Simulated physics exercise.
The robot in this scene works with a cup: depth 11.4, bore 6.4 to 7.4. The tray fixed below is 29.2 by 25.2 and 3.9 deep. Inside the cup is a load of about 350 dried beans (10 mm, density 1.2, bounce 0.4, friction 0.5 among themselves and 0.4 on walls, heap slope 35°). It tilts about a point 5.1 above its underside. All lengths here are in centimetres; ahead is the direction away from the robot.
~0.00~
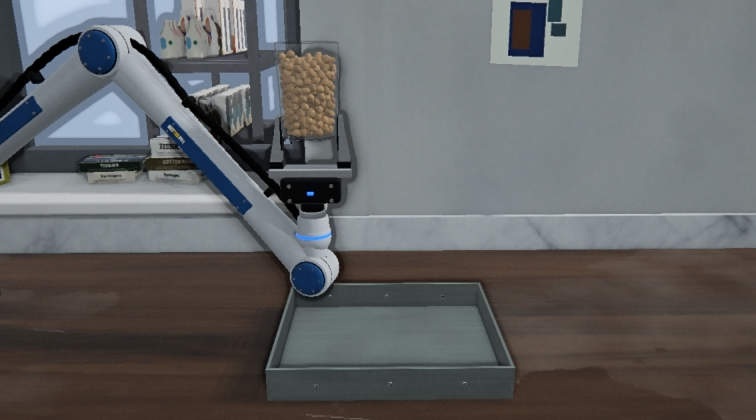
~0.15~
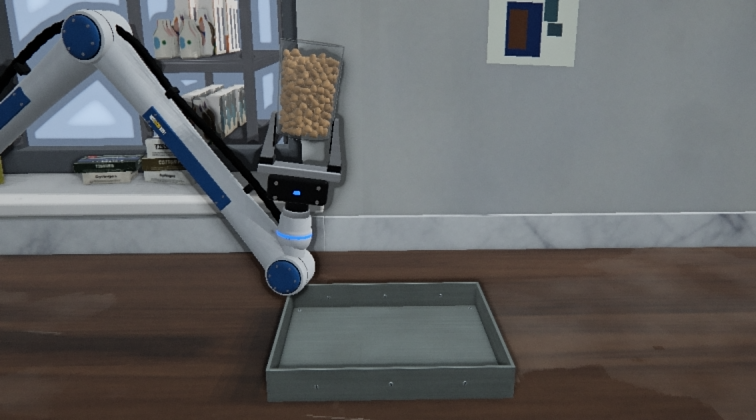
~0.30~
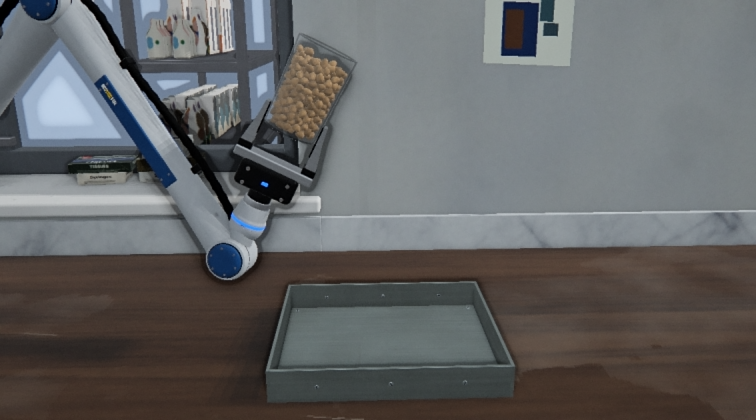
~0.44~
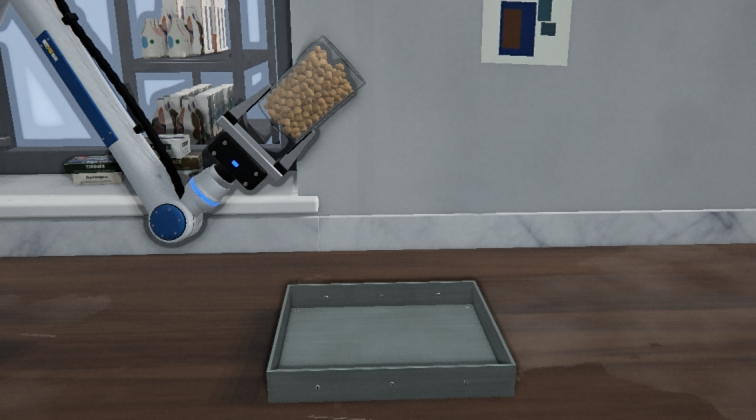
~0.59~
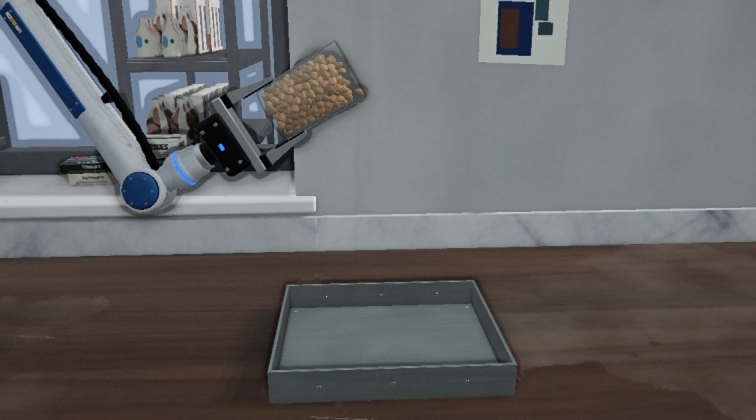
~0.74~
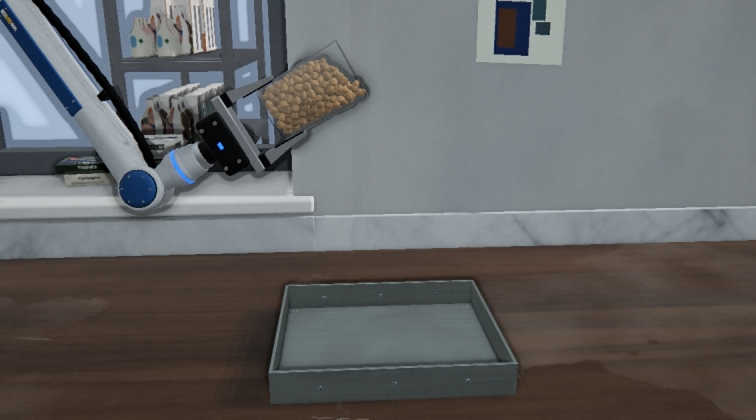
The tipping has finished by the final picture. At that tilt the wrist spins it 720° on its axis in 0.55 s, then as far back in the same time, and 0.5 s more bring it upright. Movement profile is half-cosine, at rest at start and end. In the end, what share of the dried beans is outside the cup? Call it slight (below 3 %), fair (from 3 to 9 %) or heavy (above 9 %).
I would call it slight, below 3 %.
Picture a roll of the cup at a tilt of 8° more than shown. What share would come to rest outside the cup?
It would be around 5 percent.
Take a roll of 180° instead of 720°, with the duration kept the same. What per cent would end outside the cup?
It would be near 0 per cent.
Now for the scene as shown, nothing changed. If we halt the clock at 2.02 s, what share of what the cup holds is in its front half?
Some 50 per cent.
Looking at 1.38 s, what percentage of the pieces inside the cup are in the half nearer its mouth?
Something near 45 in a hundred.
After 1.38 s, tipped 61°, highest piece 40 above the table; 351 in the cup, 2 in the tray, 1 in flight or on a rim.
After 2.02 s, tipped 43°, highest piece 39 above the table; 349 in the cup, 4 in the tray, 1 in flight or on a rim.
After 2.54 s, upright, highest piece 42 above the table; 349 in the cup, 5 in the tray.
After 3.24 s, upright, highest piece 42 above the table; 349 in the cup, 5 in the tray.
At rest, 349 in the cup, 5 in the tray. That is 1 % outside the cup.
